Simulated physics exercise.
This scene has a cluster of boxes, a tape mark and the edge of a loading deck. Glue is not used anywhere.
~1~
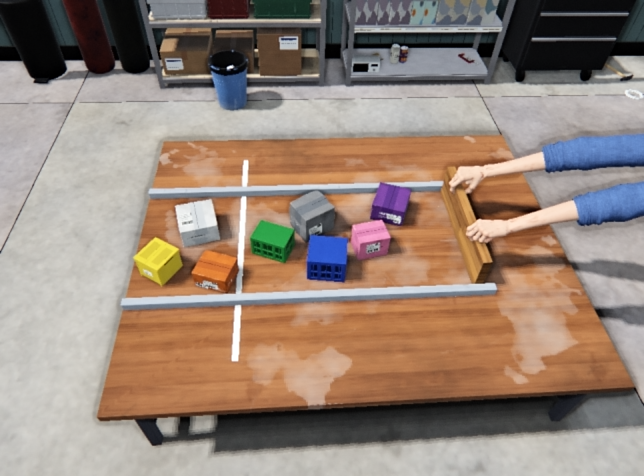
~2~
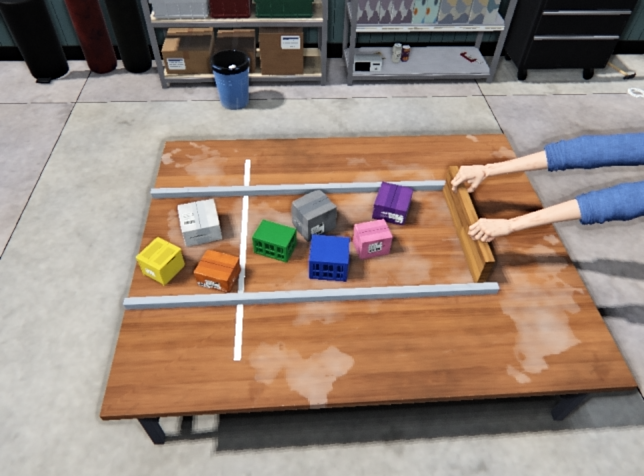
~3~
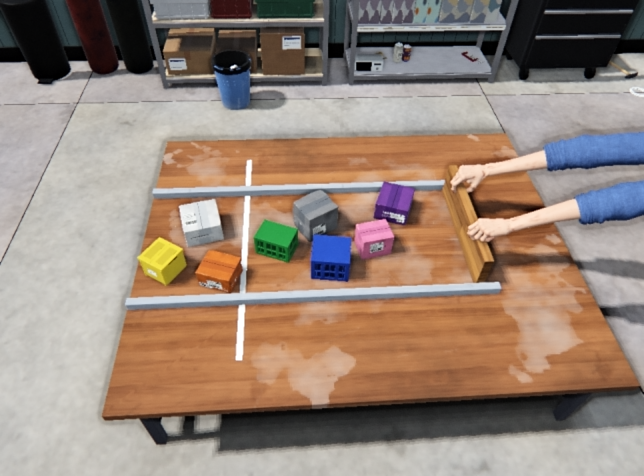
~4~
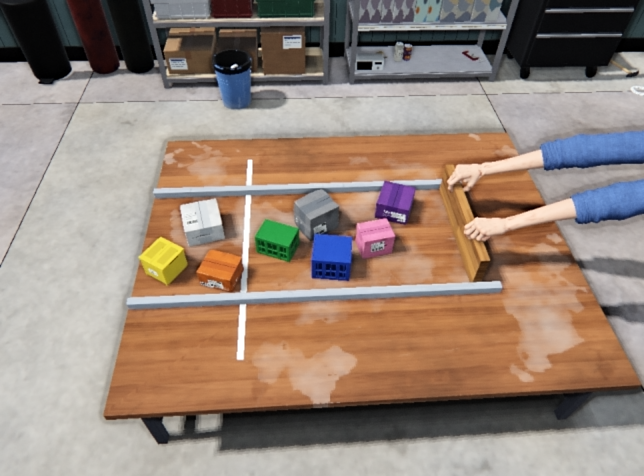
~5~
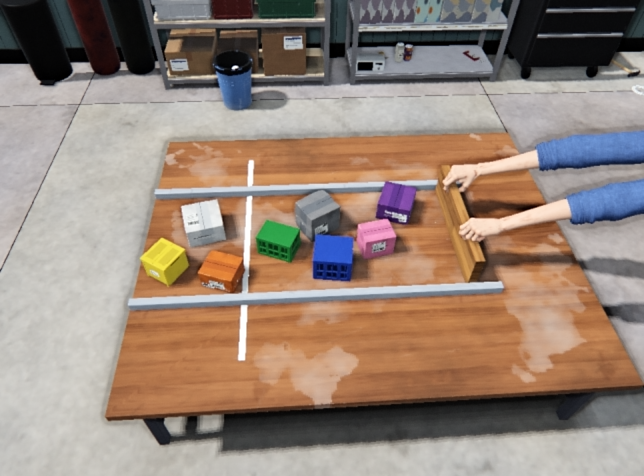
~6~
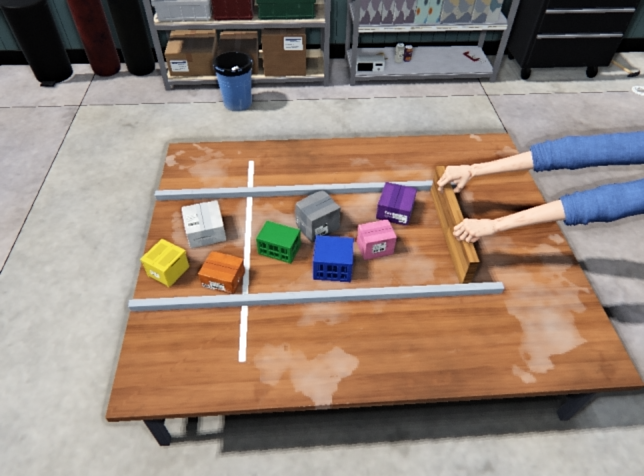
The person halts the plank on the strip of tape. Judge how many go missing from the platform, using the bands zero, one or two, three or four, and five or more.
The edge claims nothing.
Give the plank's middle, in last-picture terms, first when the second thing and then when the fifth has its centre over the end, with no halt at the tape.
At (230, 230) for the second, at (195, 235) for the fifth.
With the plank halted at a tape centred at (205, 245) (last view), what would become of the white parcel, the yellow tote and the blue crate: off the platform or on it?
Well, the white parcel leaves the top, the yellow tote leaves the top, and the blue crate hangs in there.
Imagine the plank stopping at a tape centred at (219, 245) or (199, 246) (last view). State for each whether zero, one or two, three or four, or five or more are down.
Taking the places in turn, I'd pick 1 or 2 and then one or two.
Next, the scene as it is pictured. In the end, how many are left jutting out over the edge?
The total would be 2.
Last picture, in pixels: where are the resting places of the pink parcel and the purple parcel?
Taking them in turn, first comes (231, 242), then (231, 213).
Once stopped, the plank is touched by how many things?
3 in contact.
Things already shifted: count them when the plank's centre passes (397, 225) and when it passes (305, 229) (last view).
First 1, then 5.
Soon after, none off yet; yellow tote at rest near (166, 264); white parcel at rest near (204, 224); orange parcel at rest near (223, 273).
In the end, the number that fall off is zero.
